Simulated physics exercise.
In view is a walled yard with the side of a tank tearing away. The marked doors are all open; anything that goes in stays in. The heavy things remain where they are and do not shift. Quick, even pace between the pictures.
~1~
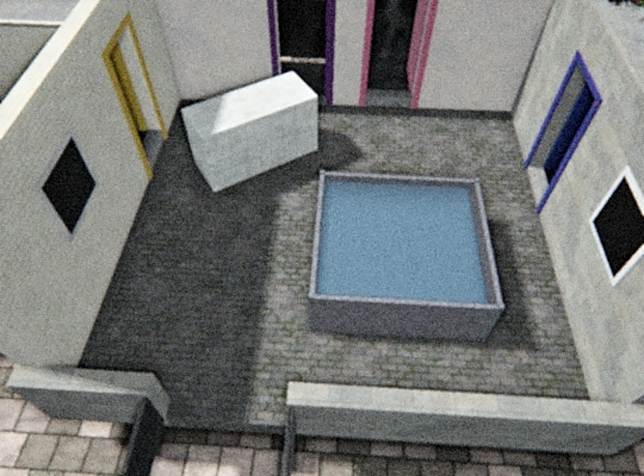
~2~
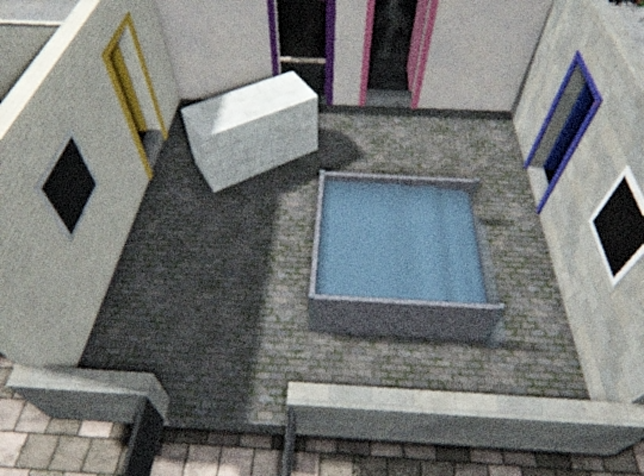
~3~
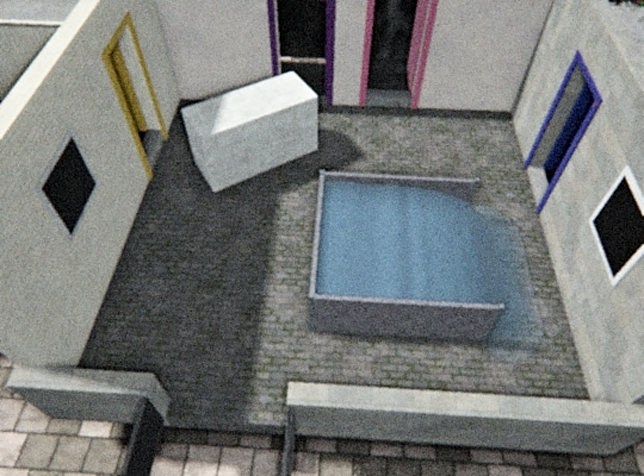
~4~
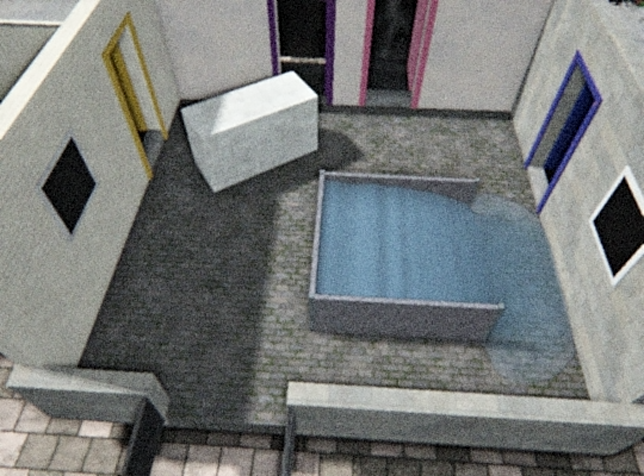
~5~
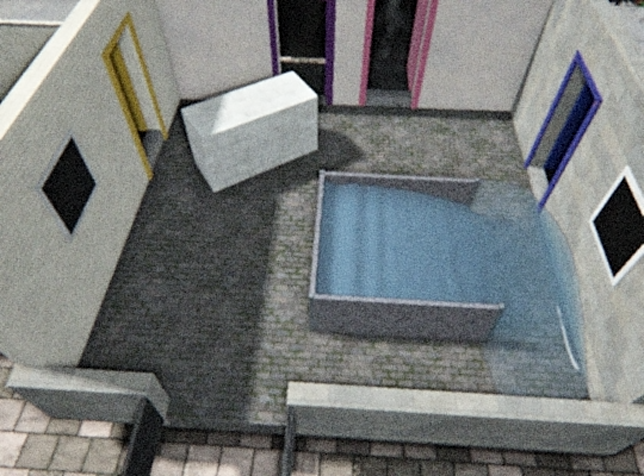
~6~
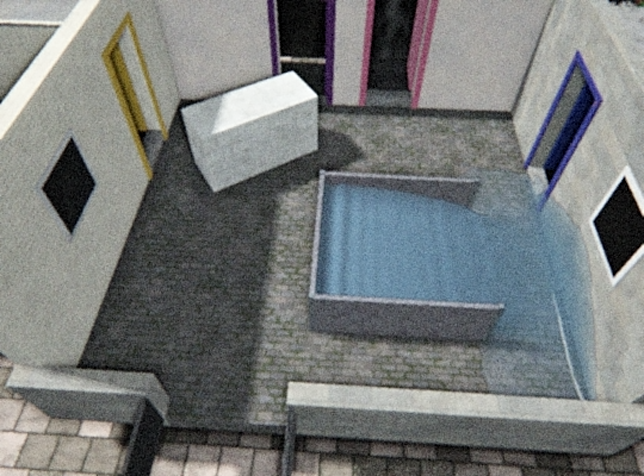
A walled yard held a still, square tank of blue water until its right side came away, and the water poured out across the paving, spreading to the right-hand wall and toward the front.
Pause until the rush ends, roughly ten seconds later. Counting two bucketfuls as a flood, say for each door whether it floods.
My prediction: I expect the pink door to stay within two buckets; I expect the blue door to go over the limit; I expect the purple door to go over the limit; I expect the yellow door to stay within two buckets.
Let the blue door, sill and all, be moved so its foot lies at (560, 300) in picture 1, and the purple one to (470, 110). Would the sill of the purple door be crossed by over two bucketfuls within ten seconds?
Here, purple door overshoots.
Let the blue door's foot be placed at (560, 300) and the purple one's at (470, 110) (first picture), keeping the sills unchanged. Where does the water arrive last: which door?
That would be the yellow one.
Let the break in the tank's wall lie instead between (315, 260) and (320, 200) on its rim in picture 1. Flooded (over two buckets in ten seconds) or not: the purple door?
As I read it, the purple door overshoots.
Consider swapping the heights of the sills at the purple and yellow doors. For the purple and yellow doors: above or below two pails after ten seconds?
I expect the purple door remains below while the yellow one tops the limit.
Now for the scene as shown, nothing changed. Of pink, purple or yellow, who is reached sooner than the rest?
I'd go with the door marked pink.
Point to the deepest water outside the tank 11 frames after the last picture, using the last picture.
Roughly at pixel (586, 423).
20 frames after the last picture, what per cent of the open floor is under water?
Around 60 percent.
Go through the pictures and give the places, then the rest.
The first picture shows the water tank at (401, 237) is whole and still.
In the second picture, the front is at a hidden place, out from the gap at (475, 261).
In the third picture, the front is at (517, 354), out from the gap at (474, 263).
In the fourth picture, the front is at (556, 365), out from the gap at (473, 265).
In the fifth picture, water pours out at (473, 265) and has run to (587, 389).
In the sixth picture, the front is at a hidden place, out from the gap at (473, 266).
A moment on, water covers 15 % of the floor; the pink door not reached, the blue door under two buckets in, the purple door not reached, the yellow door not reached.
Next, water covers 35 % of the floor; the pink door not reached, the blue door over two buckets in, the purple door not reached, the yellow door not reached.
Then, water covers 60 % of the floor; the pink door wet at the sill, nothing in, the blue door over two buckets in, the purple door wet at the sill, nothing in, the yellow door not reached.
Later, water covers 90 % of the floor; the pink door wet at the sill, nothing in, the blue door far over two buckets in, the purple door under two buckets in, the yellow door wet at the sill, nothing in.
In the end, water covers 95 % of the floor; the pink door wet at the sill, nothing in, the blue door far over two buckets in, the purple door over two buckets in, the yellow door wet at the sill, nothing in.
